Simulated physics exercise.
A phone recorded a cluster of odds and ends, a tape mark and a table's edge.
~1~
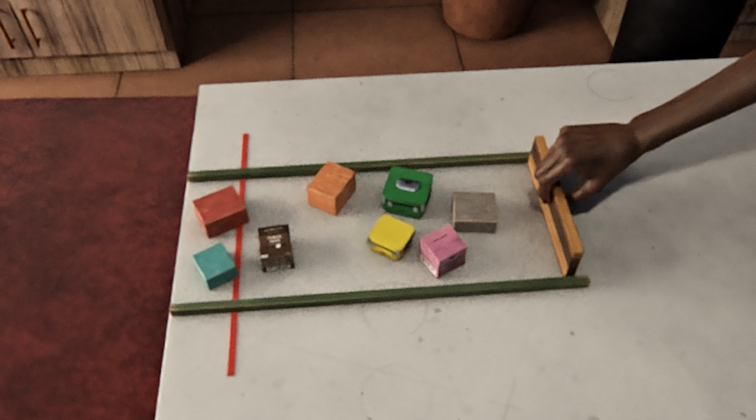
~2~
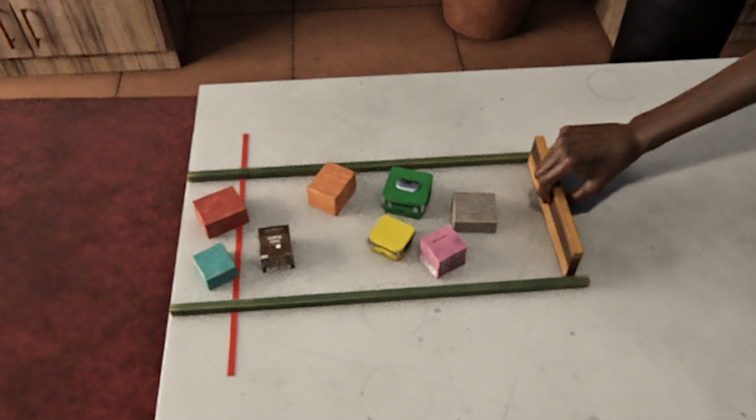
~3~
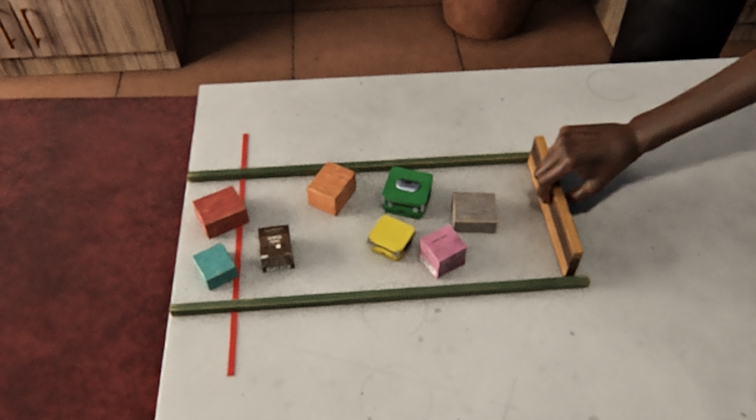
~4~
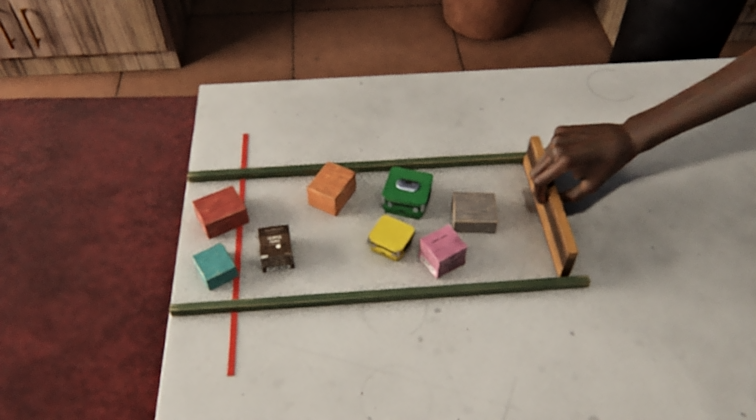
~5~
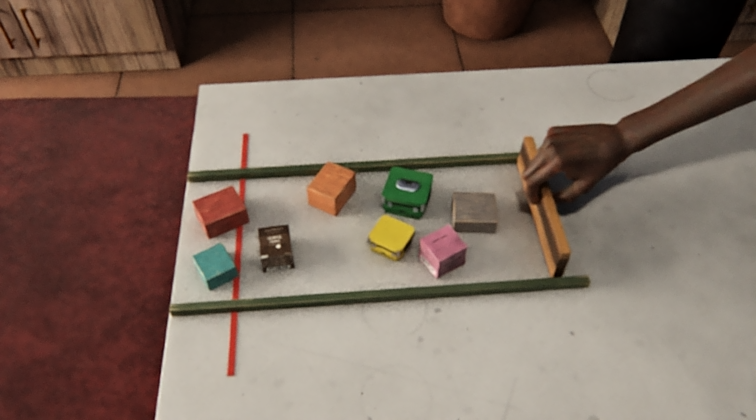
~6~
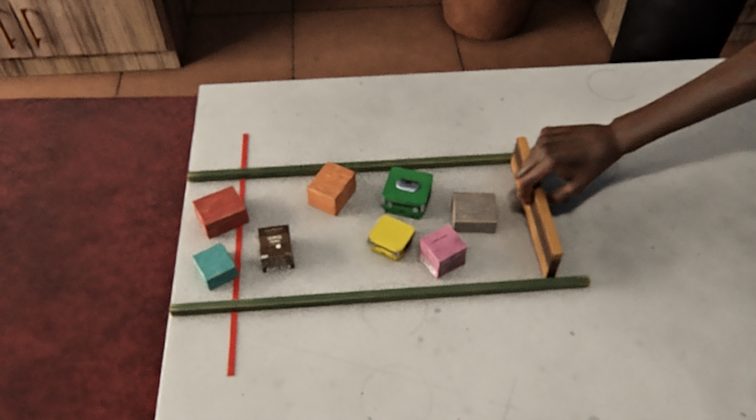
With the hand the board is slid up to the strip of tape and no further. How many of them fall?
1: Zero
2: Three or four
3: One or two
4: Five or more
2.
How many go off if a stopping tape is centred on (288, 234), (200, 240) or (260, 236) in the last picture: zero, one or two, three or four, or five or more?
In order: Zero, more than four, one or two.
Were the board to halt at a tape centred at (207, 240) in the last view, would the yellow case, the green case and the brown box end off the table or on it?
So the yellow case slips off, the green case keeps its place and the brown box slips off.
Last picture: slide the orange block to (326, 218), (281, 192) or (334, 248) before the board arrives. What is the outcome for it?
Each try in turn, the orange block is gone, then is safe, then is gone.
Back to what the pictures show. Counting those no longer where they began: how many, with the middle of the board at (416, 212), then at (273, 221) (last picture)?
The number moved is 5 and then 8.
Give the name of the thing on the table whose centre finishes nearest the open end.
Answer: The orange block.
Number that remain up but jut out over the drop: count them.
The number overhanging is 2.
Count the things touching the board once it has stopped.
Number in contact with it: 3.
Soon after, none off yet; turquoise block at rest near (215, 266); red block at rest near (221, 212); brown box at rest near (276, 248).
At rest, the number that fall off is three or four; fallen, brown box, red block and turquoise block.
